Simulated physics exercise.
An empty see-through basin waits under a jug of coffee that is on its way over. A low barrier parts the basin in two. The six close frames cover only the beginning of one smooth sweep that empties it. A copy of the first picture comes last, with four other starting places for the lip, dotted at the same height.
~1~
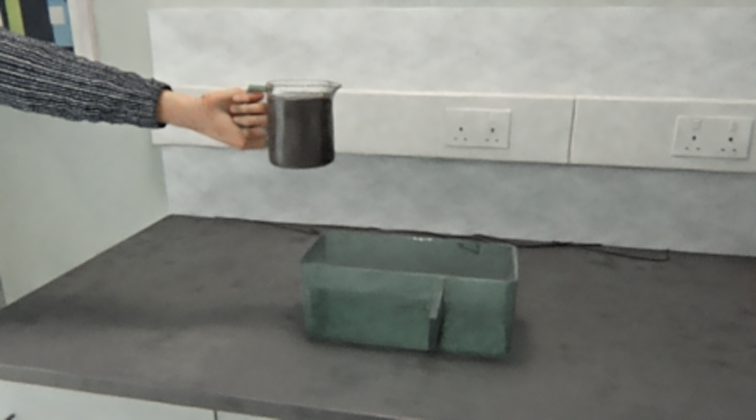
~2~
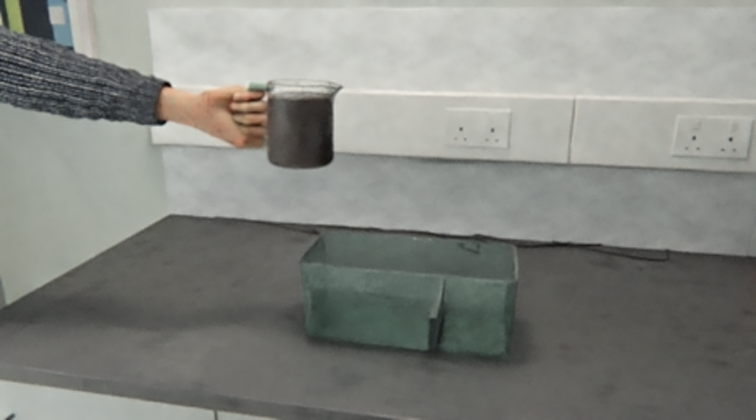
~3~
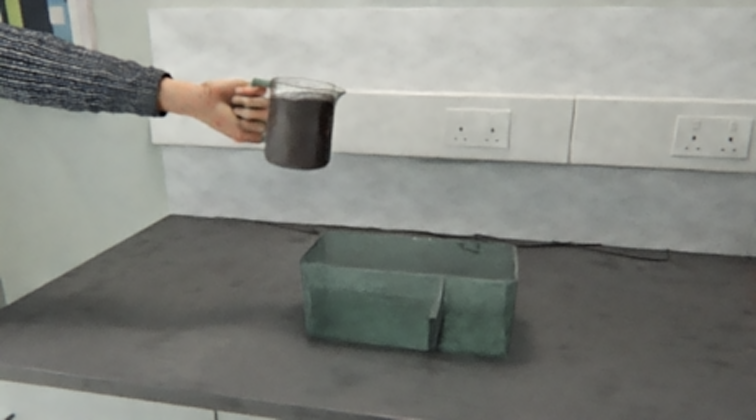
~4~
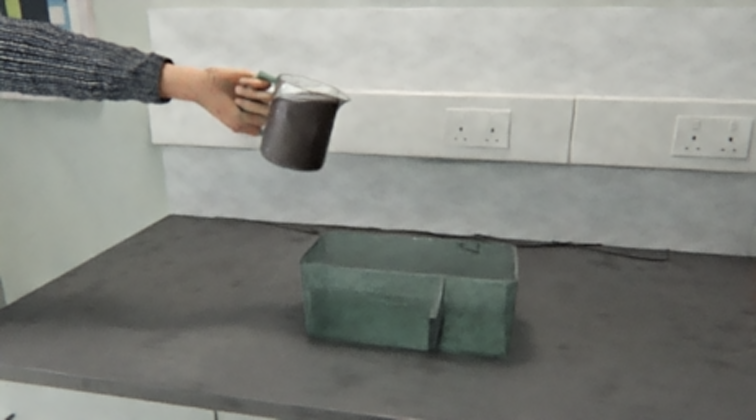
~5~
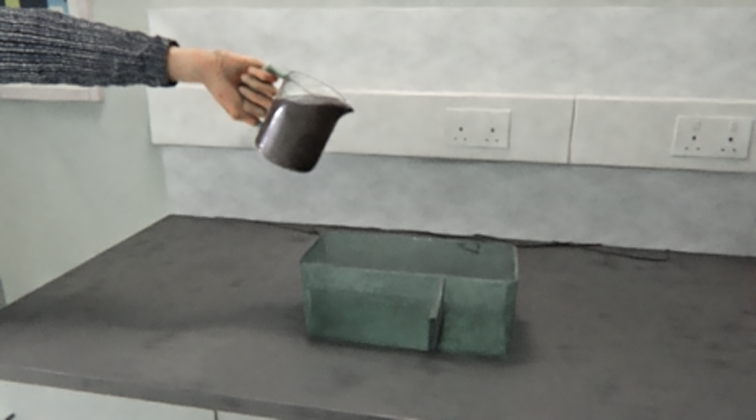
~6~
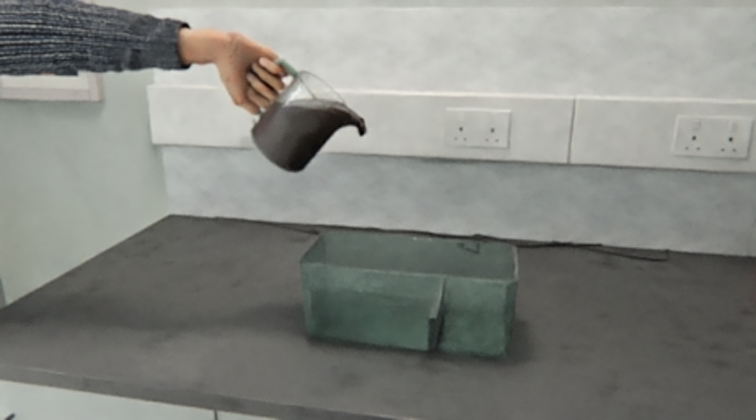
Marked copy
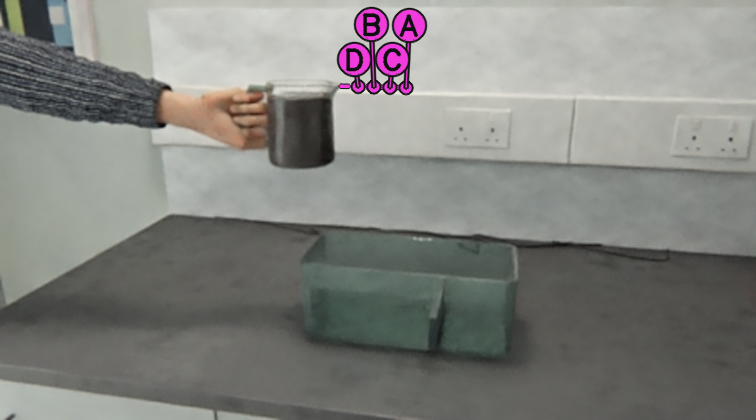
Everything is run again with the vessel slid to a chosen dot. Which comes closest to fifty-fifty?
C works best here.
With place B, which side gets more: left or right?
The left side.
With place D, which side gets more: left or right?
More ends on the left.
On the marked copy, A at (406, 87); B at (373, 87); C at (389, 87); D at (358, 86).
If A is chosen, about 25 % ends left of the wall and 72 % right of it; 3 % is lost outside.
If B is chosen, about 75 % ends left of the wall and 14 % right of it; 11 % is lost outside.
If C is chosen, about 50 % ends left of the wall and 48 % right of it.
If D is chosen, about 90 % ends left of the wall and 3 % right of it; 6 % is lost outside.
